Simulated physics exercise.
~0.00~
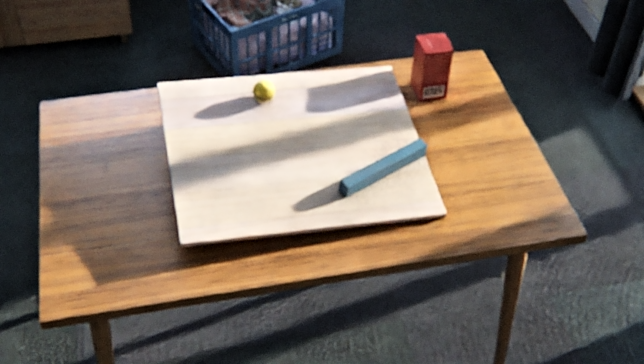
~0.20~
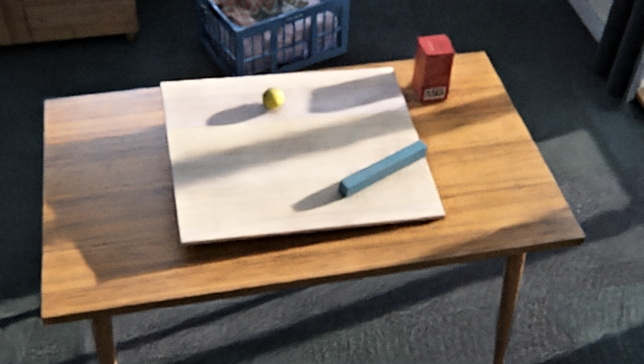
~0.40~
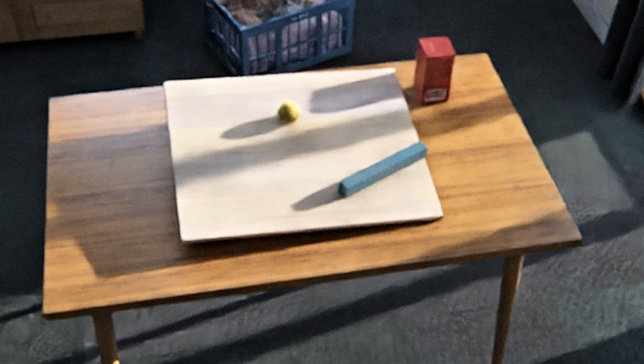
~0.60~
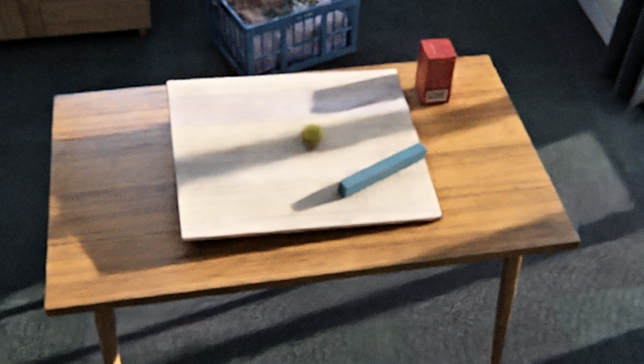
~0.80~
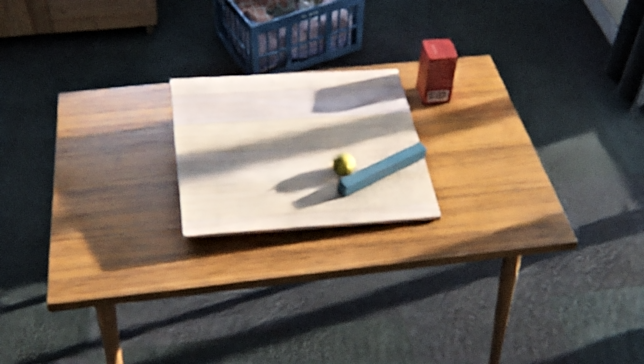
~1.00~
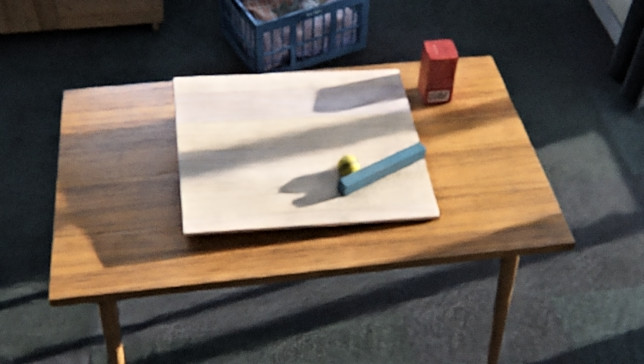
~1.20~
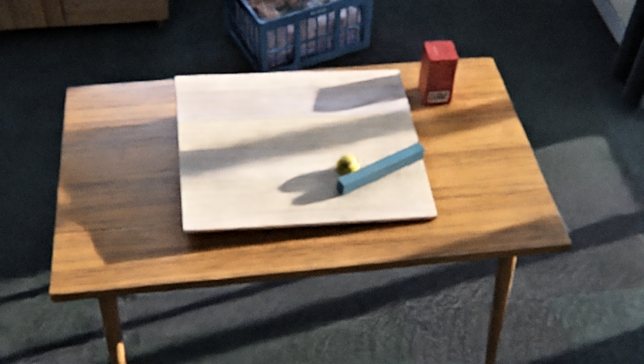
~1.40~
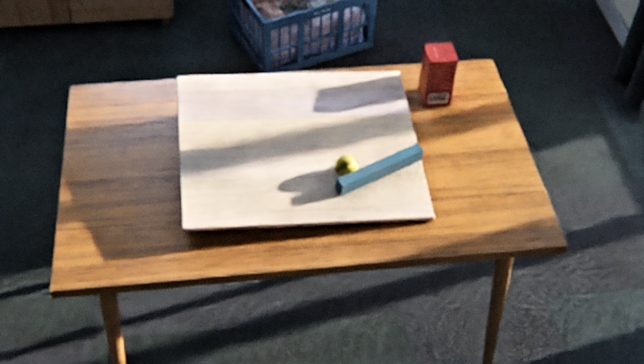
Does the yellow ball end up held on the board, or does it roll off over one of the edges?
It stays on the board, resting against the blue bar, and does not go over any edge.
